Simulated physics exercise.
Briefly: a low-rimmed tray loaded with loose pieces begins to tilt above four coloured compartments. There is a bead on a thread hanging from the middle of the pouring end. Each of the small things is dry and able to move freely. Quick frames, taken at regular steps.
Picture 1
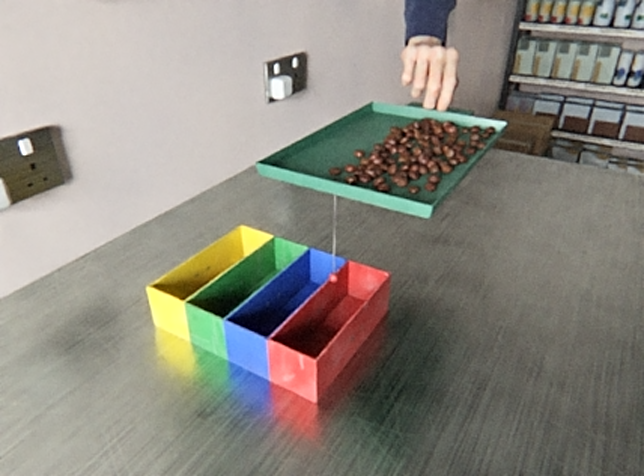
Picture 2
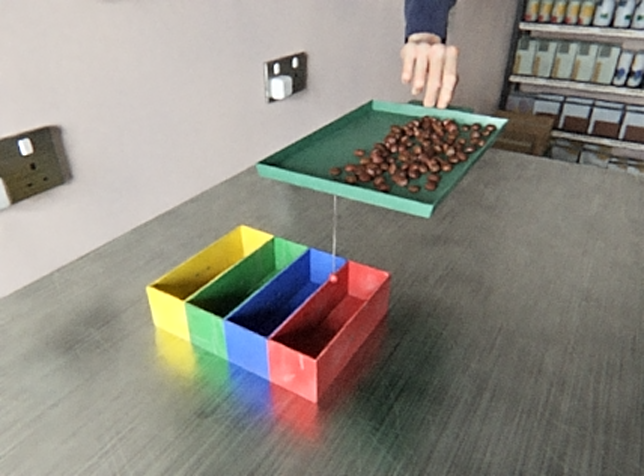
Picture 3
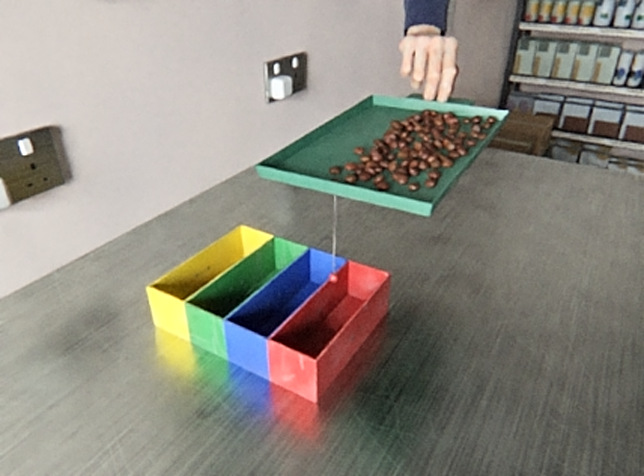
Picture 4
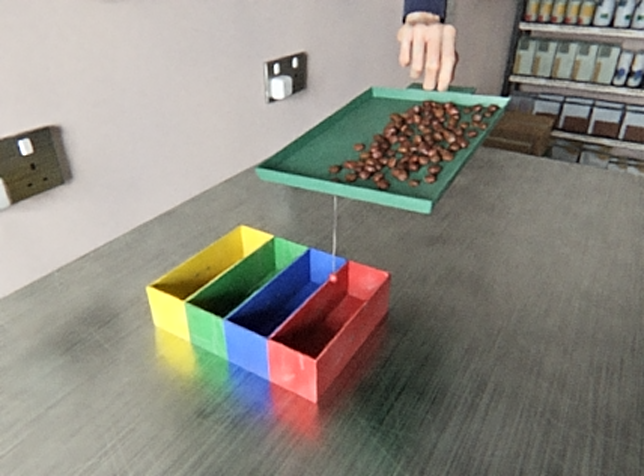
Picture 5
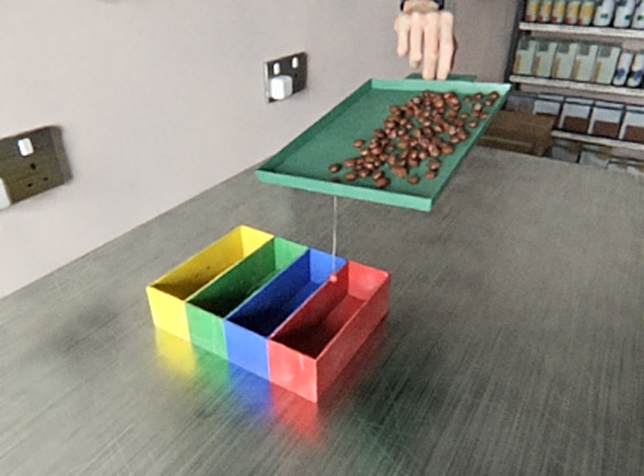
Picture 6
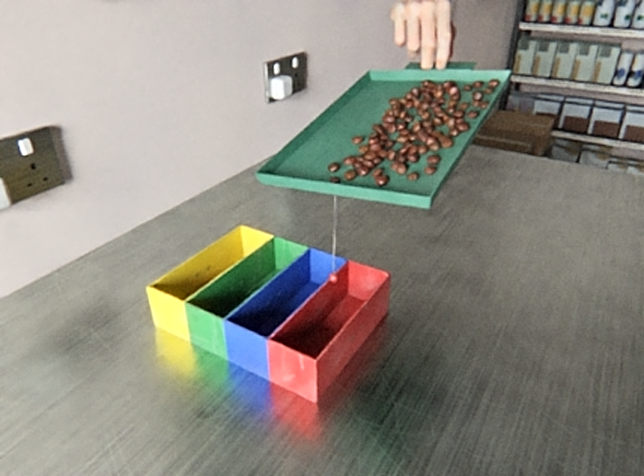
A green low-rimmed tray of brown chocolate drops tilts gradually above a grey brushed tabletop, seen from slightly above by a still camera, with wall sockets at left and stocked shelves at upper right. Beneath it sit four joined open compartments, yellow, green, blue and red from left to right, below a thread hanging from the tray's near edge. A hand at the far edge rises as that side lifts, while the drops keep their places on the tray.
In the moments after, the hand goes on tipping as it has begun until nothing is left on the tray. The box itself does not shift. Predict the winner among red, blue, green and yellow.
I would say green.
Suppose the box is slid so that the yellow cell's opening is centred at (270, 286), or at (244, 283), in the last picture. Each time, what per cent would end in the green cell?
Roughly 10 per cent, then roughly 30 per cent.
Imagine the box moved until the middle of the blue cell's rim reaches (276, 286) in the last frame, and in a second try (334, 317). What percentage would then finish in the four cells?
Try 1: Some 100 %; try 2: Some 90 %.
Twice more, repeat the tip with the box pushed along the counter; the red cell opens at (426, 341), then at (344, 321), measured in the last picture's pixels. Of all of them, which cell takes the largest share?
First try: That yellow cell; second try: The green cell.
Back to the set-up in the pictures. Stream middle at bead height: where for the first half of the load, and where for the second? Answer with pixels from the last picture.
Earlier portion about (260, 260); later portion about (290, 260).
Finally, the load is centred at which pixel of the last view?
Around (260, 314).
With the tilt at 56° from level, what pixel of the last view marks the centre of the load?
Roughly at (304, 158).
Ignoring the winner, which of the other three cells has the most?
Ranked number two: Blue.
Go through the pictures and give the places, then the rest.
The first frame shows corners of the pouring end at (260, 162) and (430, 204), level; middle of the load at (421, 151), flat chocolate drops; bead on its thread at (334, 277); yellow cell at (168, 310); green cell at (206, 327); blue cell at (247, 346); red cell at (292, 367).
The second frame shows corners of the pouring end at (259, 163) and (430, 204), level; middle of the load at (421, 149).
The third frame shows corners of the pouring end at (259, 164) and (430, 202), tipped barely, lowest at the left corner; middle of the load at (421, 145).
The fourth frame shows corners of the pouring end at (259, 167) and (429, 200), tipped a little, lowest at the left corner; middle of the load at (421, 138).
The fifth frame shows corners of the pouring end at (259, 169) and (428, 197), tipped a little, lowest at the left corner; middle of the load at (421, 131).
The sixth frame shows corners of the pouring end at (258, 172) and (428, 195), tipped a little, lowest at the left corner; middle of the load at (420, 124); yellow cell at (168, 310); green cell at (206, 327); blue cell at (247, 346); red cell at (292, 367).
Soon after the last picture, tray tipped steeply; nearly all on the tray; a stray few falling or outside the box.
A little later, tray tipped right over; about half on the tray; about a third in the green cell; a small part in the blue cell; a small part in the yellow cell; a stray few in the red cell; a small part falling or outside the box.
Later still, tray tipped past a quarter turn; about half in the green cell; about a third in the blue cell; a small part in the yellow cell; a stray few in the red cell.
At rest, tray tipped past a quarter turn; about half in the green cell; about a third in the blue cell; a small part in the yellow cell; a stray few in the red cell.
